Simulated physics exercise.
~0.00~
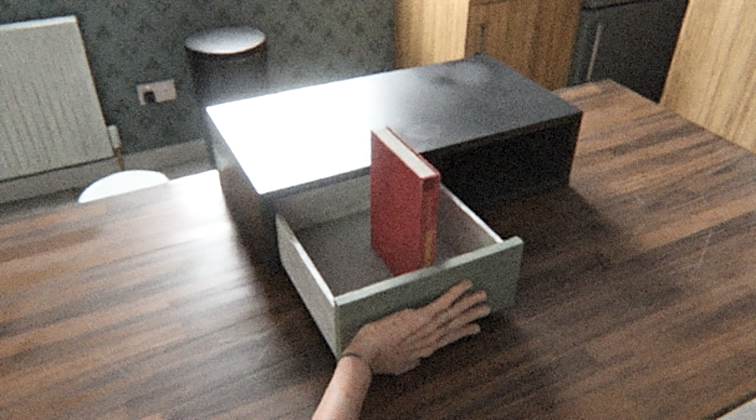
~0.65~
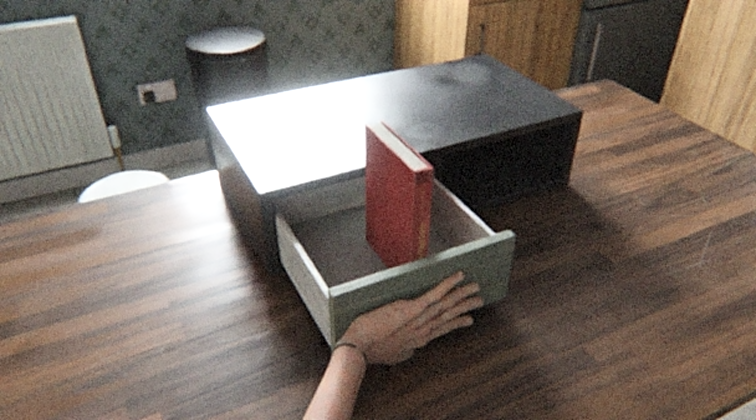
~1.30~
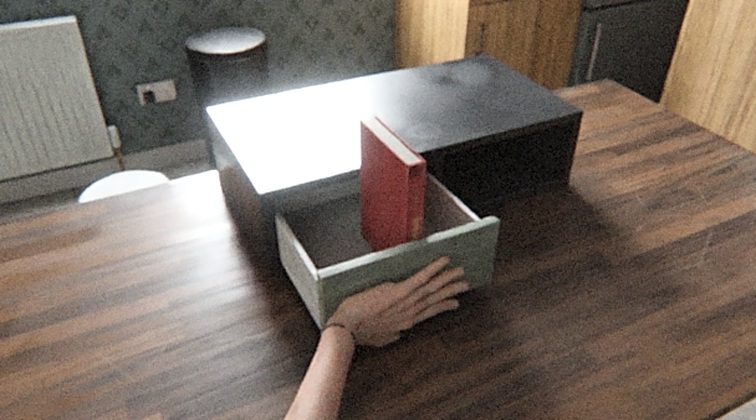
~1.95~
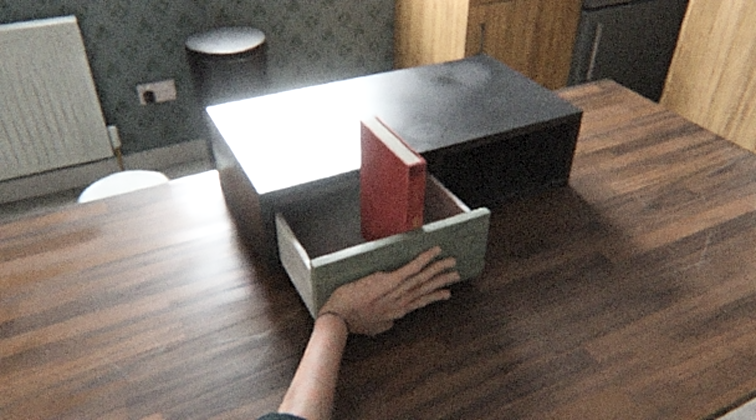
A drawer holding an upright red book slid partway into a low black cabinet on a wooden table as a hand pushed its front, and the book moved back with it, still standing, with the drawer left ajar at the end.
